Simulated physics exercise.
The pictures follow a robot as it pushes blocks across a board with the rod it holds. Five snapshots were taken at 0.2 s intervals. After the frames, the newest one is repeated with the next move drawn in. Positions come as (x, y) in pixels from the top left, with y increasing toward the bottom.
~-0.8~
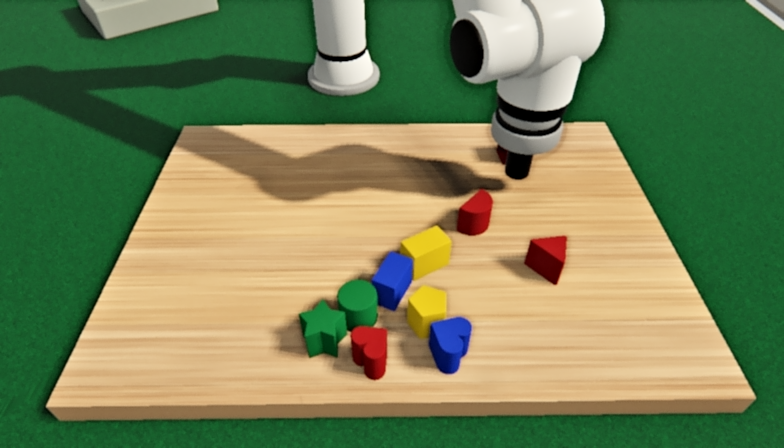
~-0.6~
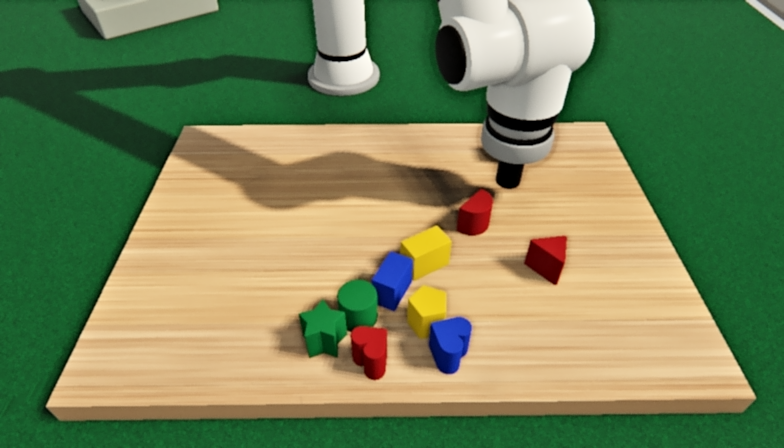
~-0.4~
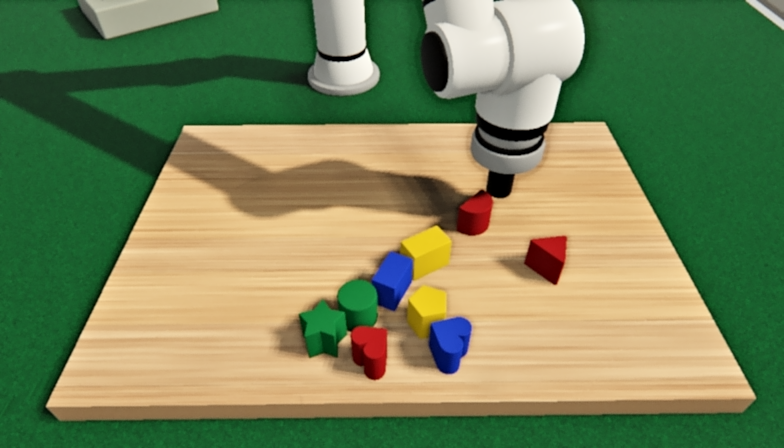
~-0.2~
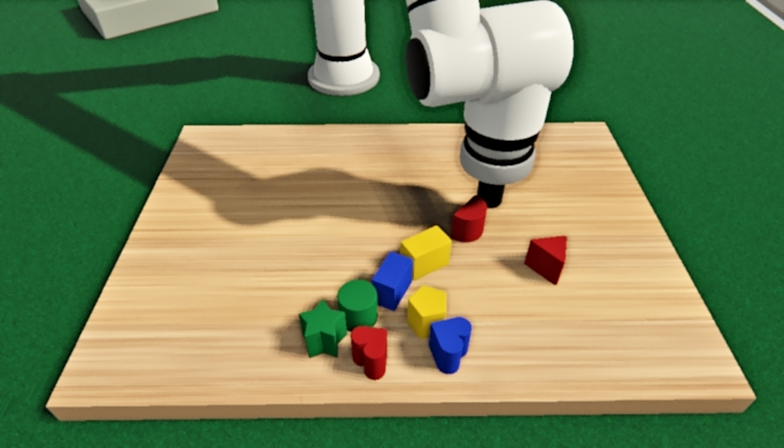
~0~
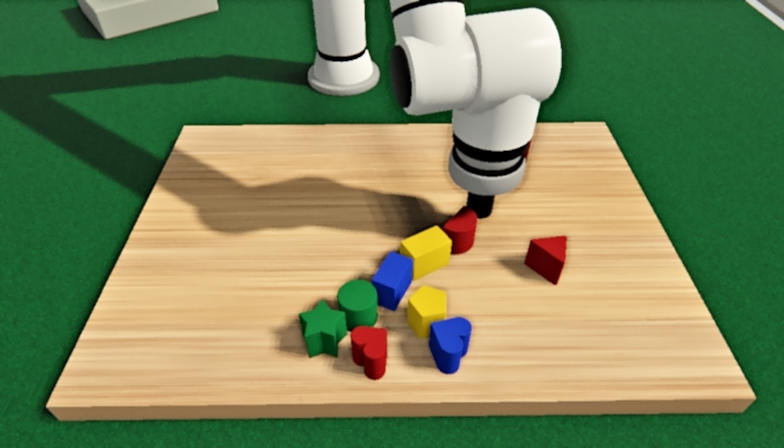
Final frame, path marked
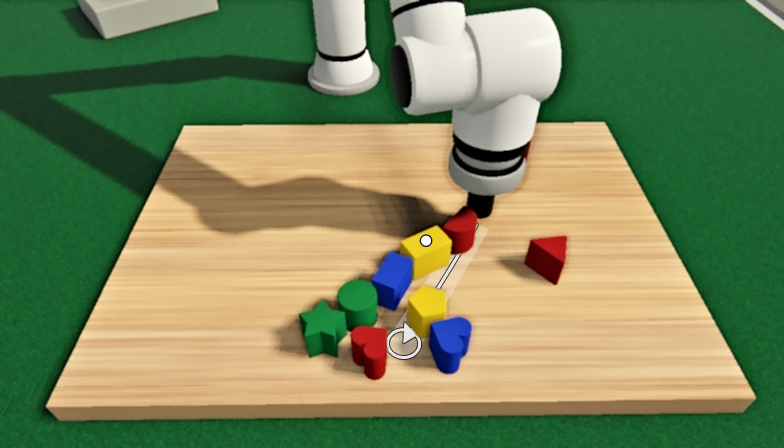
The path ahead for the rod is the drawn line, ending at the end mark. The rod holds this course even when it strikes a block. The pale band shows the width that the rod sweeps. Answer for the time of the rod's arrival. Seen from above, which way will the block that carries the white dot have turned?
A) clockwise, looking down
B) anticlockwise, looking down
Answer: B.
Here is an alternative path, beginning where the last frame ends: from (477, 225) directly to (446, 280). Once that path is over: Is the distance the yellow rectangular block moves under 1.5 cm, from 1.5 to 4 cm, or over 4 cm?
More than 4 cm.
Path on the board, from (477, 225) to (404, 343); the dot is on the yellow rectangular block.
What follows on the original path. One third of the way, rod at (457, 246); green star block at (300, 337); yellow rectangular block at (384, 257), turned 25° anticlockwise; red D-shaped block at (423, 243), turned 50° clockwise.
Two thirds of the way, rod at (433, 285); green star block at (299, 339); yellow rectangular block at (374, 253), turned 40° anticlockwise; red D-shaped block at (408, 250).
At the end, rod at (404, 330); green star block at (299, 339); red heart-shaped block in place; yellow rectangular block at (374, 253), turned 40° anticlockwise; yellow pentagonal block at (410, 351), turned 40° anticlockwise; blue heart-shaped block at (451, 350), turned 55° anticlockwise; red D-shaped block at (408, 250), turned 130° clockwise.
